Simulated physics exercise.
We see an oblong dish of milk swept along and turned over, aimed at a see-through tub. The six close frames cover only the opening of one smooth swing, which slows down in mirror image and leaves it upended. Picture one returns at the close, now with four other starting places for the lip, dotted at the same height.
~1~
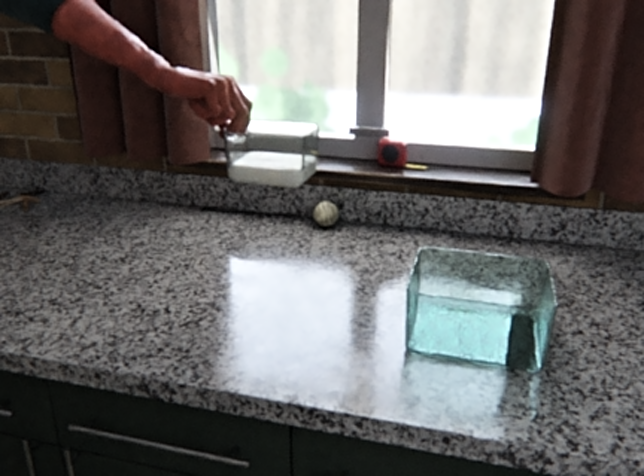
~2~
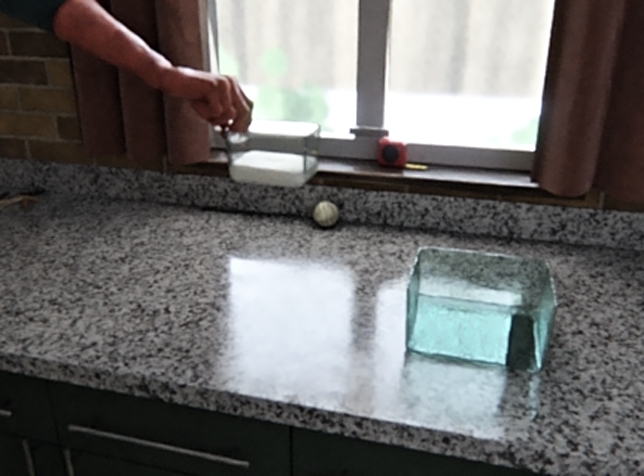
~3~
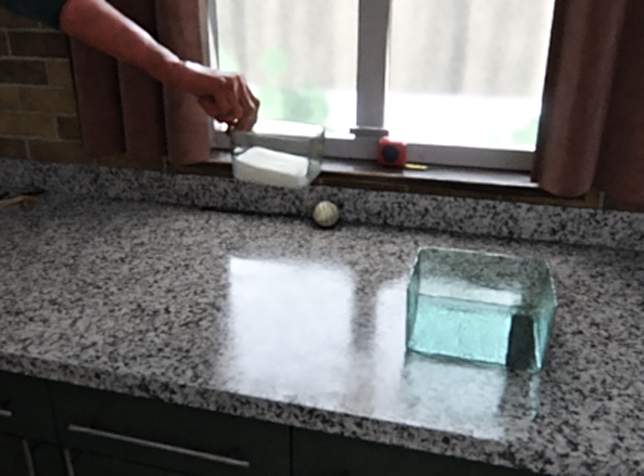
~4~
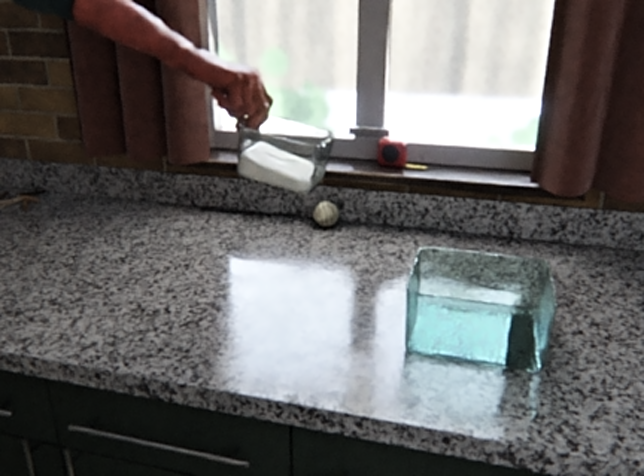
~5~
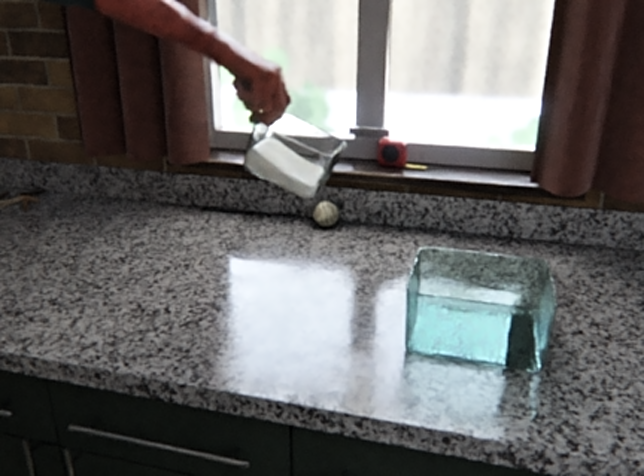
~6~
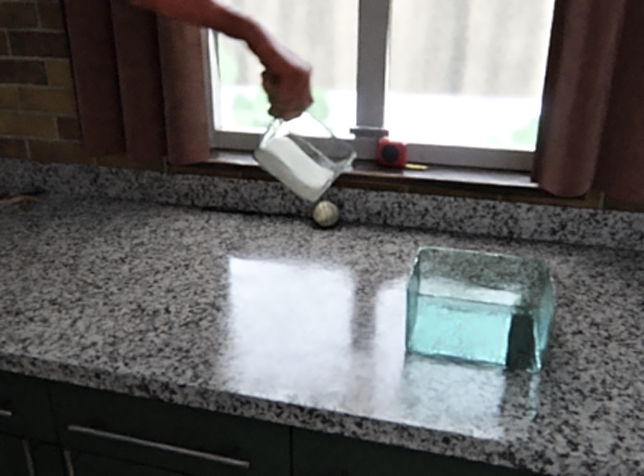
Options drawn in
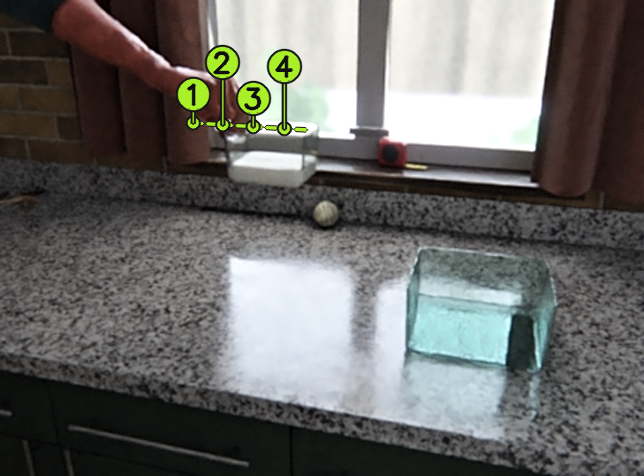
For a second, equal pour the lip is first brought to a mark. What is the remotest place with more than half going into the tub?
Use spot 4.
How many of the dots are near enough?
One of them.
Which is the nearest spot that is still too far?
Here it is spot 3.
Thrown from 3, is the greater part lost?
Yes.
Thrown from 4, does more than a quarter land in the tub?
Yes, clearly.
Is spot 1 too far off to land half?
Yes, it does.
On the marked copy, 1 at (193, 122); 2 at (222, 124); 3 at (253, 126); 4 at (284, 128).
With 1, about 0 % lands in the tub, 100 % falls short.
With 2, about 0 % lands in the tub, 100 % falls short.
With 3, about 1 % lands in the tub, 94 % falls short and 5 % goes beside or beyond.
With 4, about 77 % lands in the tub, 14 % falls short and 9 % goes beside or beyond.
